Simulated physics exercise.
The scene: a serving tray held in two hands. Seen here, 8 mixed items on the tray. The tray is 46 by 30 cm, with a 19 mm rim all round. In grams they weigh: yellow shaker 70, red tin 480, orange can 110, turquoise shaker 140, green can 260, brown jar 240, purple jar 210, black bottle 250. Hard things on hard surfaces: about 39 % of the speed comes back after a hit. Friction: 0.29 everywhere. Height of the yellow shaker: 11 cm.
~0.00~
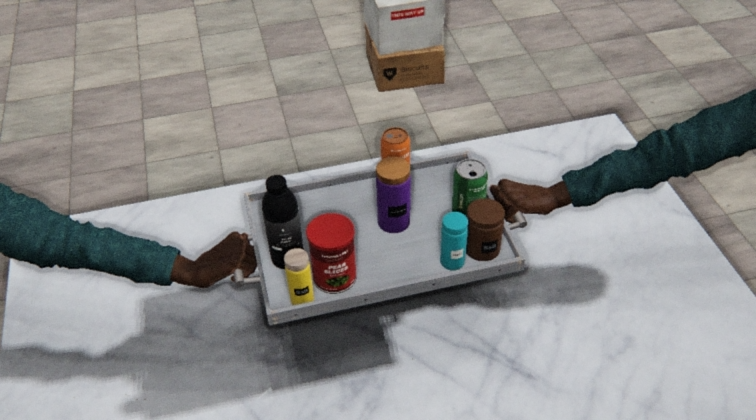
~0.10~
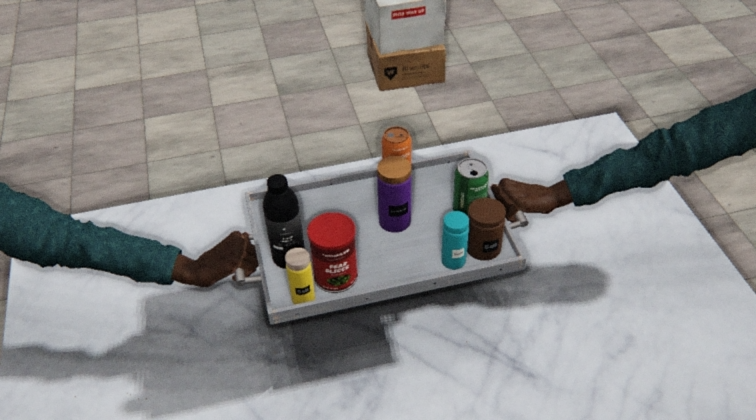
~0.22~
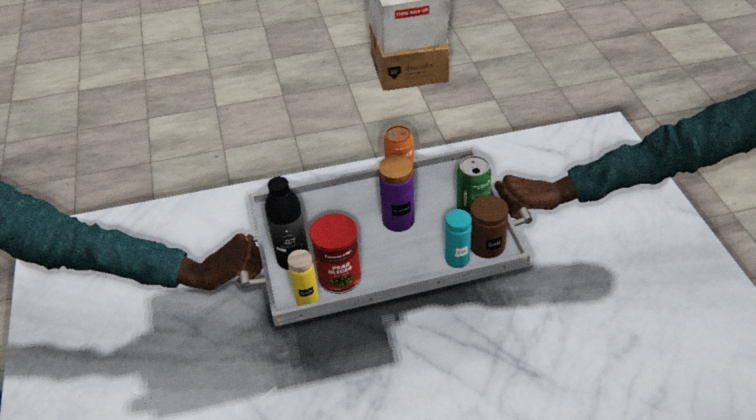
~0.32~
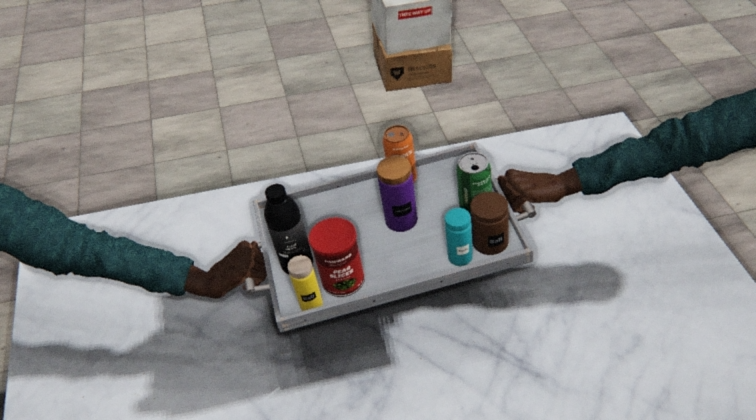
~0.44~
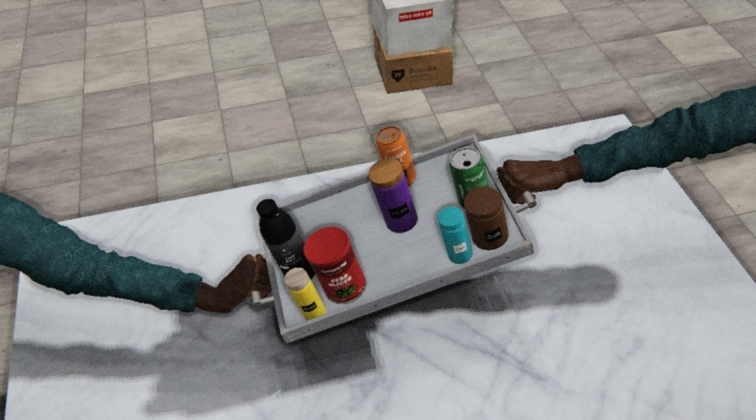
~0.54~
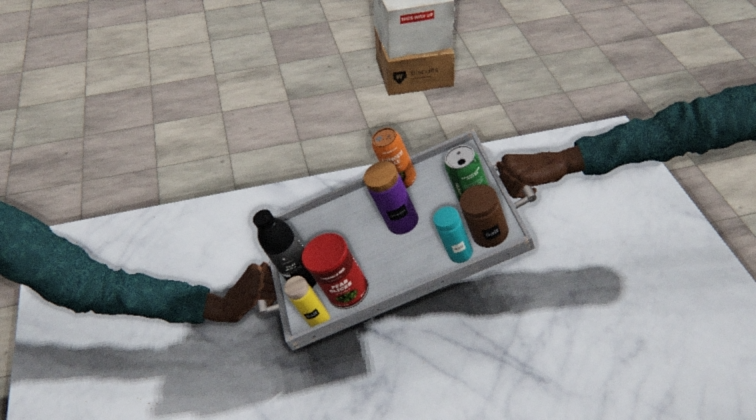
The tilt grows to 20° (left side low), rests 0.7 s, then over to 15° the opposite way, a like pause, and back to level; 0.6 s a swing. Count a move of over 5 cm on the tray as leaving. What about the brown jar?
The brown jar leaves its spot.
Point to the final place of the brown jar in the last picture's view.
At about (342, 264).
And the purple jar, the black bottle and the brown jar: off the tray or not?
The purple jar finishes off the tray; the black bottle finishes off the tray; the brown jar is still on the tray.
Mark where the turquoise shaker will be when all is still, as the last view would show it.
Around (319, 282).
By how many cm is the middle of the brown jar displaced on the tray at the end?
About 29 cm.
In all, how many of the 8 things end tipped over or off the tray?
In all, 3.
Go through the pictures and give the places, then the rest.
Tray level; brown jar (484, 230); yellow shaker (299, 279), in the first picture.
Tray level; turquoise shaker (455, 241), in the second picture.
Tray tilted 2°, left edge down; green can (473, 189); purple jar (397, 194), in the third picture.
Tray tilted 5°, left edge down; black bottle (287, 229); yellow shaker (305, 285), in the fourth picture.
Tray tilted 12°, left edge down; red tin (336, 266); orange can (396, 158), in the fifth picture.
Tray tilted 17°, left edge down; brown jar (484, 216); turquoise shaker (453, 235), in the sixth picture.
By 1.14 s, tray tilted 20°, left edge down; brown jar 14 cm from its spot near (409, 248); black bottle rocked 26° off its seat; green can 16 cm from its spot.
By 1.54 s, tray tilted 16°, left edge down; orange can, purple jar and black bottle now off the tray; brown jar 29 cm from its spot near (334, 278); turquoise shaker 28 cm from its spot.
By 1.94 s, tray tilted 14°, right edge down; brown jar 30 cm from its spot near (345, 253); turquoise shaker 28 cm from its spot; green can 34 cm from its spot.
When it is over (3.7 s), off the tray, orange can, purple jar and black bottle; not toppled but over 5 cm from the start, red tin, turquoise shaker, green can and brown jar; yellow shaker within 5 cm of the start. End places, in pixels of the last picture, brown jar near (342, 264).
